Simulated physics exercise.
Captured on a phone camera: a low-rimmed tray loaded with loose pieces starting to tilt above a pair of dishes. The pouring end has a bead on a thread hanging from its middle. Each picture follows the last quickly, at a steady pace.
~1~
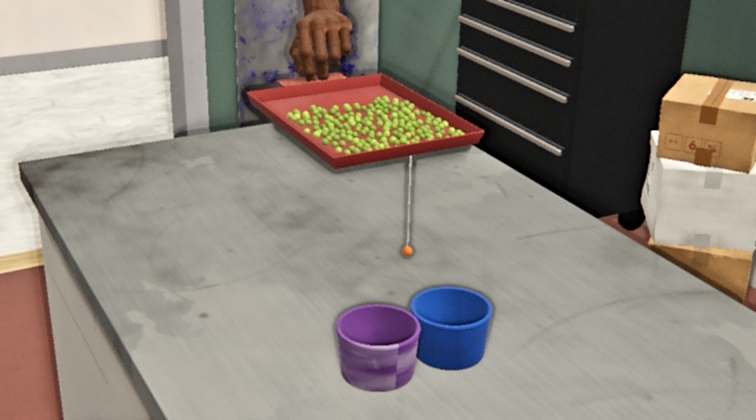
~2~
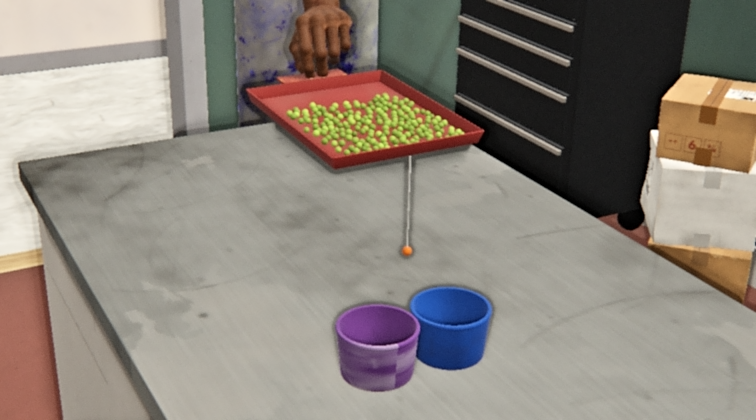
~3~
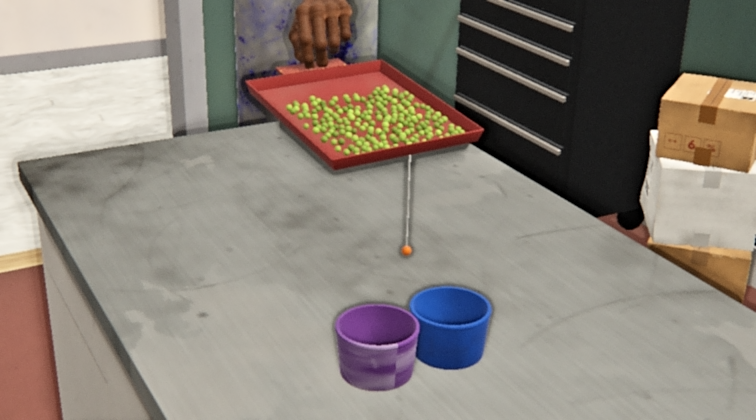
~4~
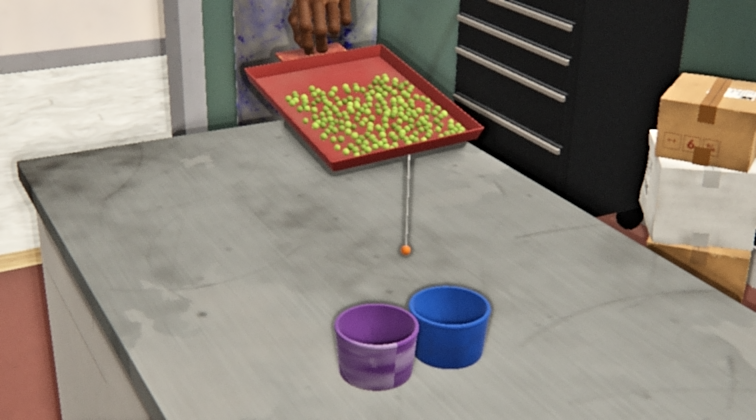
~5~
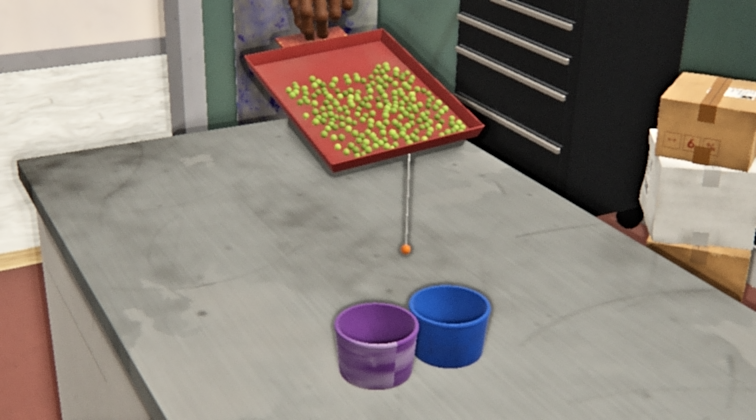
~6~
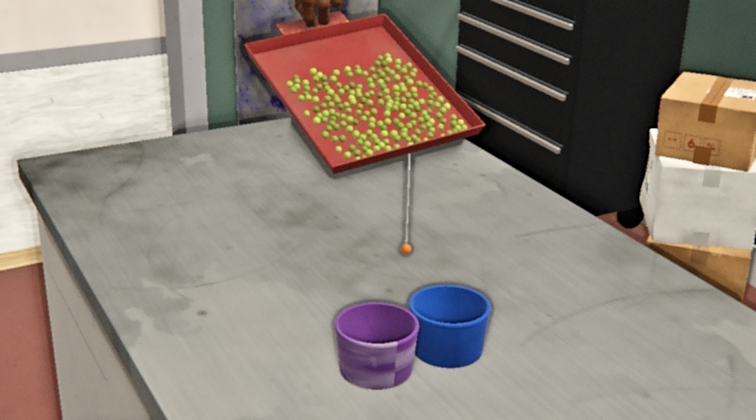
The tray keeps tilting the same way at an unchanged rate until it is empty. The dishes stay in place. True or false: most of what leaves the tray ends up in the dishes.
False.
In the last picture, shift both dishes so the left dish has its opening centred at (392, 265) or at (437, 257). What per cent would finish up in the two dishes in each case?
I'd expect some 10 percent, and then some 0 percent.
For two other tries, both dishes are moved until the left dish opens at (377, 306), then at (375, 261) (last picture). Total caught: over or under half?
Together the dishes get less than a half first, then less than a half.
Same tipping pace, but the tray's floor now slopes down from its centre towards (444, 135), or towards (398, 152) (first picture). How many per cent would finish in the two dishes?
Respectively 0 % and 10 %.
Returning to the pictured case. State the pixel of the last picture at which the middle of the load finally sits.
Near (364, 332), more or less.
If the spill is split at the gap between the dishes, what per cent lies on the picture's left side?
Near 90 %.
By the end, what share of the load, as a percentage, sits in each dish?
Left dish about 0 per cent, right dish about 0 per cent.
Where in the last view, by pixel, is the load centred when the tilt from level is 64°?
At about (378, 148).
Soon, tray tipped steeply; nearly all on the tray; a stray few in the left dish; a stray few outside both; a small part in the air.
A while on, tray tipped past a quarter turn; a small part on the tray; a stray few in the left dish; a stray few in the right dish; about two thirds outside both; about a quarter in the air.
Towards the end, tray tipped past a quarter turn; a stray few in the left dish; a stray few in the right dish; nearly all outside both.
Finally, tray tipped past a quarter turn; a stray few in the left dish; a stray few in the right dish; nearly all outside both.
